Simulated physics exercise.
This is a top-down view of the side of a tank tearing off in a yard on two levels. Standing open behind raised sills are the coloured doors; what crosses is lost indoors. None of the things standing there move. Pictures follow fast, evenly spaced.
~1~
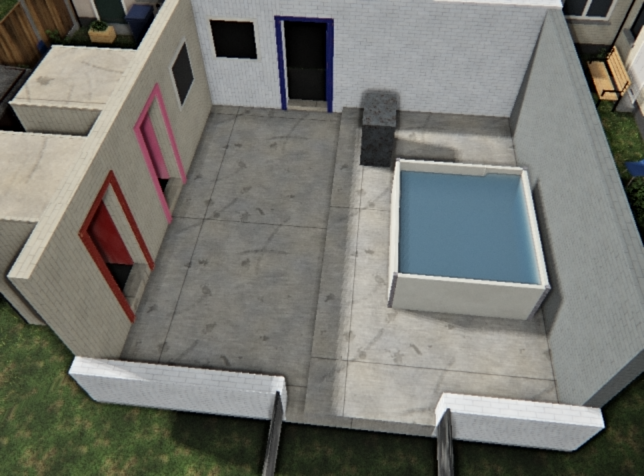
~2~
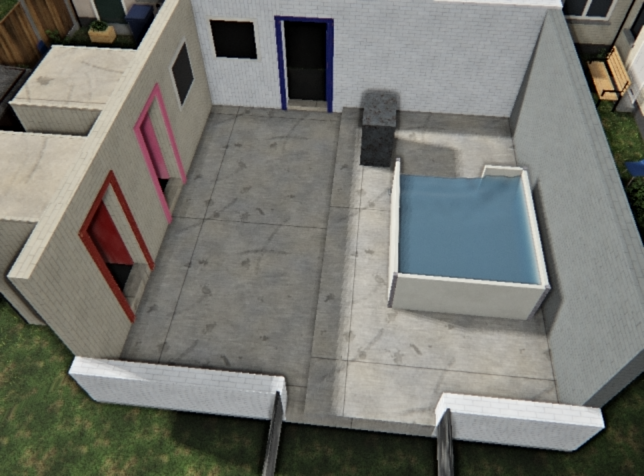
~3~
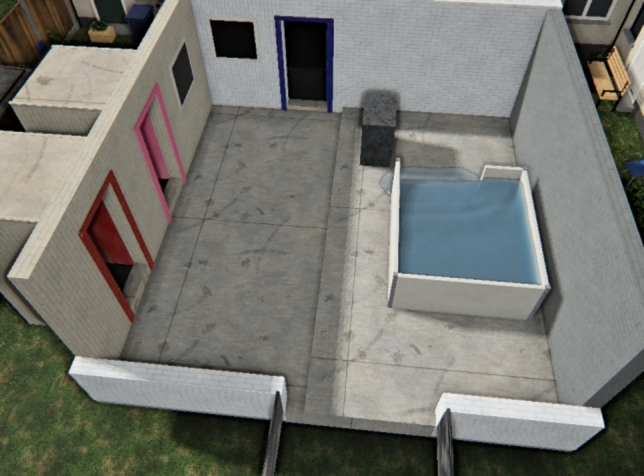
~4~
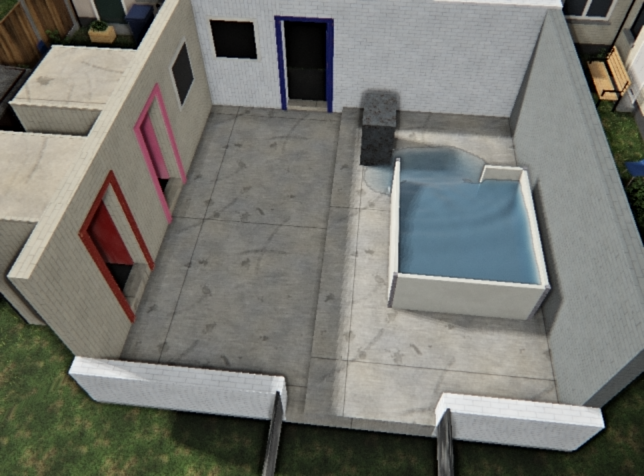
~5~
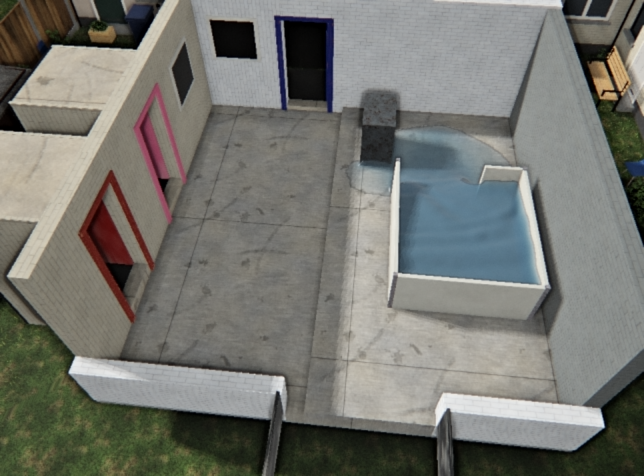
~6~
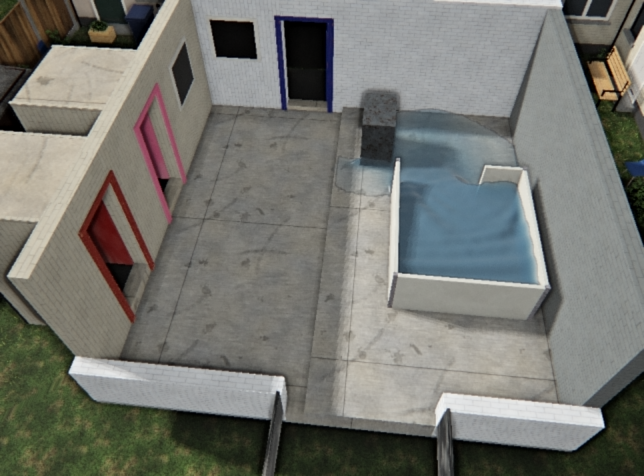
Water pours from the far side of a tank and spreads across the pale yard floor.
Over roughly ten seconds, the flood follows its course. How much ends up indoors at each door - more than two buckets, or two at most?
Outcome: The red door counts as not over, the pink door counts as not over, the blue door counts as not over.
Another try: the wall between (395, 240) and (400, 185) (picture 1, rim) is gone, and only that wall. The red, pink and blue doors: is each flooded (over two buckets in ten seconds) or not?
The red one tops the mark; the pink one tops the mark; the blue one tops the mark.
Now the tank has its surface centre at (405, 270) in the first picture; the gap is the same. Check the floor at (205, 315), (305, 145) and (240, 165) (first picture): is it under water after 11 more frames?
First one stays unwetted, next one gets inundated, last one gets inundated.
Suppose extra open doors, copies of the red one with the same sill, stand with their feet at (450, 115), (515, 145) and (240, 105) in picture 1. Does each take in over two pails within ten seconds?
Door by door, it goes clears the line, clears the line, misses the line.
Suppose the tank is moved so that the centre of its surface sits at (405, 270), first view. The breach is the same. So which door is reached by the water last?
That would be the red one.
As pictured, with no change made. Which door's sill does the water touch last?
The door marked red.
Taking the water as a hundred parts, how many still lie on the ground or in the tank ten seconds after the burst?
Roughly 96 %.
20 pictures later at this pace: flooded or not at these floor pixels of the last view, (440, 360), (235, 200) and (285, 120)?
Result, in order: Unflooded / waterlogged / waterlogged.
A moment on, water covers 25 % of the floor; the red door not reached, the pink door not reached, the blue door not reached.
Next, water covers 40 % of the floor; the red door not reached, the pink door not reached, the blue door wet at the sill, nothing in.
Then, water covers 55 % of the floor; the red door not reached, the pink door wet at the sill, nothing in, the blue door wet at the sill, nothing in.
Later, water covers 85 % of the floor; the red door wet at the sill, nothing in, the pink door wet at the sill, nothing in, the blue door wet at the sill, nothing in.
In the end, water covers 90 % of the floor; the red door wet at the sill, nothing in, the pink door under two buckets in, the blue door wet at the sill, nothing in.
